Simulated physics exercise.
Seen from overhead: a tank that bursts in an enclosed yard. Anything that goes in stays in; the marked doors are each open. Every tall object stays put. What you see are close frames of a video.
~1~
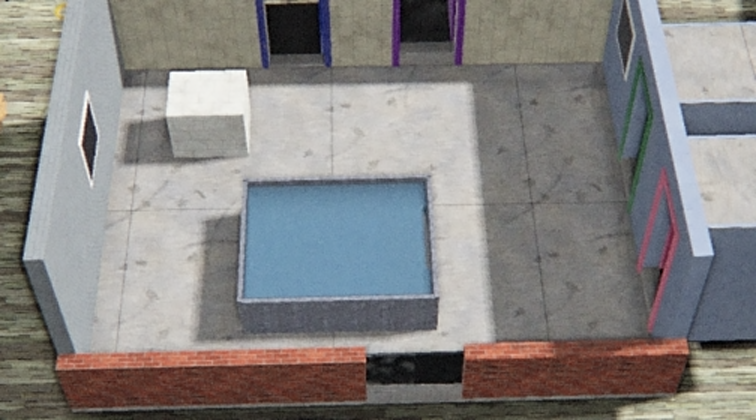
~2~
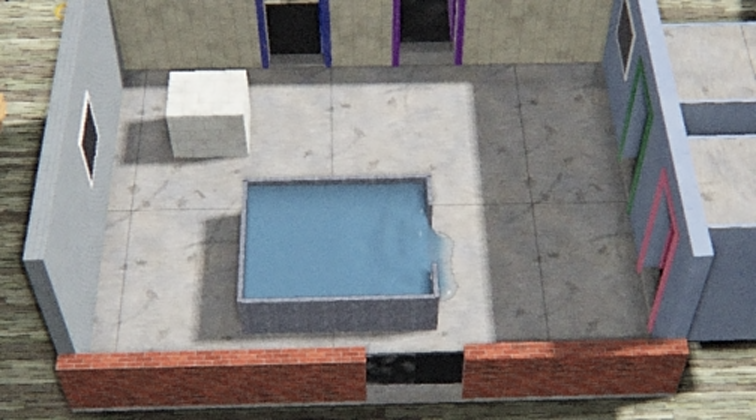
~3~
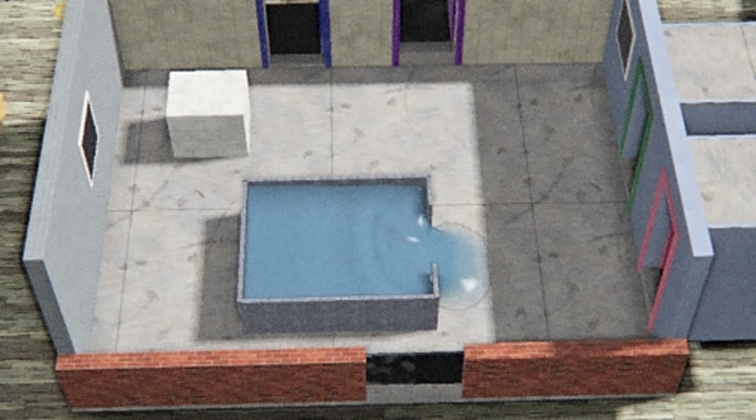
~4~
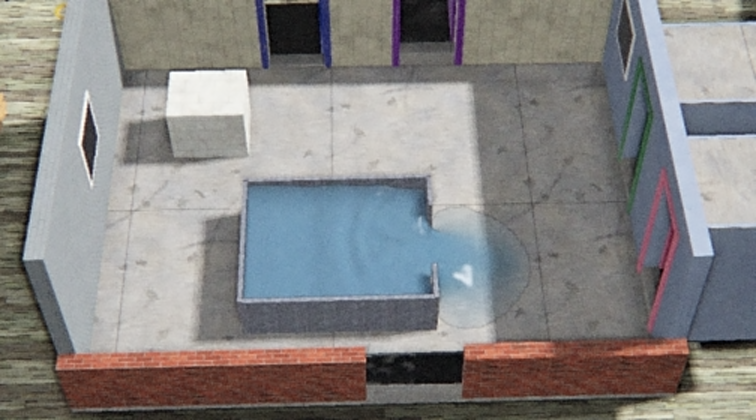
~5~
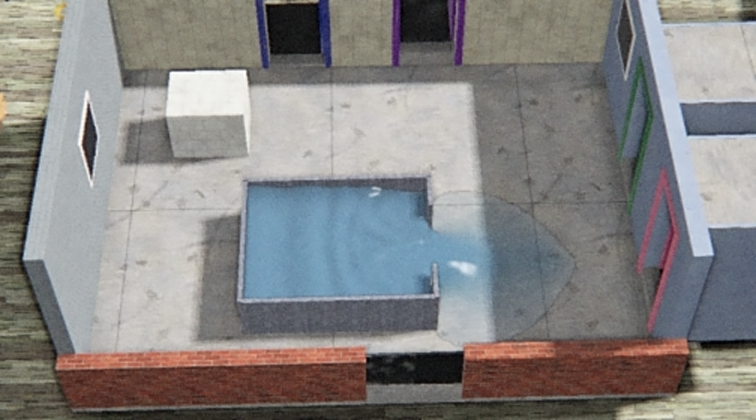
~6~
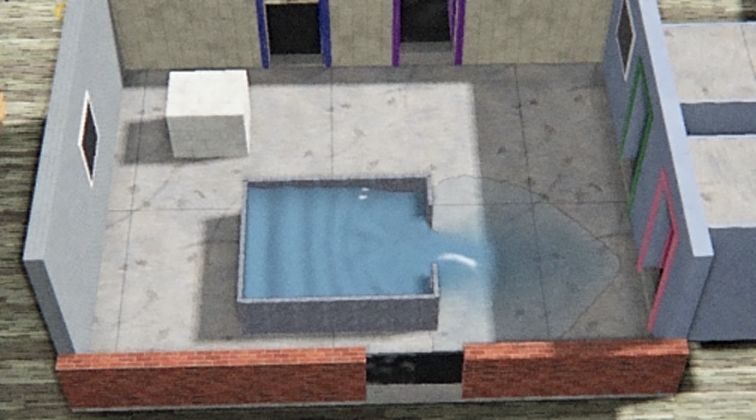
Blue water pours through a gap in the tank's right side and spreads rightward across the yard.
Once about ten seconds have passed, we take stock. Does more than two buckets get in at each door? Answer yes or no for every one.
Blue door: No, purple door: No, pink door: Yes, green door: Yes.
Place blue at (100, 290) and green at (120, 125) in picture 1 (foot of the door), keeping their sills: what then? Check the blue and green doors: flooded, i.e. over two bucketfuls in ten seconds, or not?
Blue stays under, green is under.
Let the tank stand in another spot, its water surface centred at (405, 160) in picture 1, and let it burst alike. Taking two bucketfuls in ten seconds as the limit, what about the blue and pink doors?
The way I see it, blue door stays short of it and pink door stays short of it.
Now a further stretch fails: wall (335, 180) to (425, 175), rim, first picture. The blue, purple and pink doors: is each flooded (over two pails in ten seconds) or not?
In that case the blue one breaks the limit, the purple one breaks the limit and the pink one stays within bounds.
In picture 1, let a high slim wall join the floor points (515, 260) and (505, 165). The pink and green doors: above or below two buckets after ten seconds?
Pink: Tops the mark; green: Falls short.
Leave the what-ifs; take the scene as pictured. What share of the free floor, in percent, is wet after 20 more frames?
Near 35 in a hundred.
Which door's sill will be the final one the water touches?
My answer: The one in blue.
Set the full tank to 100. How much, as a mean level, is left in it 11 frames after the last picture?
62 percent or so.
A moment on, water covers 25 % of the floor; the blue door not reached, the purple door not reached, the pink door under two buckets in, the green door wet at the sill, nothing in.
Next, water covers 30 % of the floor; the blue door not reached, the purple door not reached, the pink door over two buckets in, the green door over two buckets in.
Then, water covers 35 % of the floor; the blue door not reached, the purple door not reached, the pink door far over two buckets in, the green door far over two buckets in.
Later, water covers 70 % of the floor; the blue door wet at the sill, nothing in, the purple door wet at the sill, nothing in, the pink door far over two buckets in, the green door far over two buckets in.
In the end, water covers 95 % of the floor; the blue door wet at the sill, nothing in, the purple door wet at the sill, nothing in, the pink door far over two buckets in, the green door far over two buckets in.
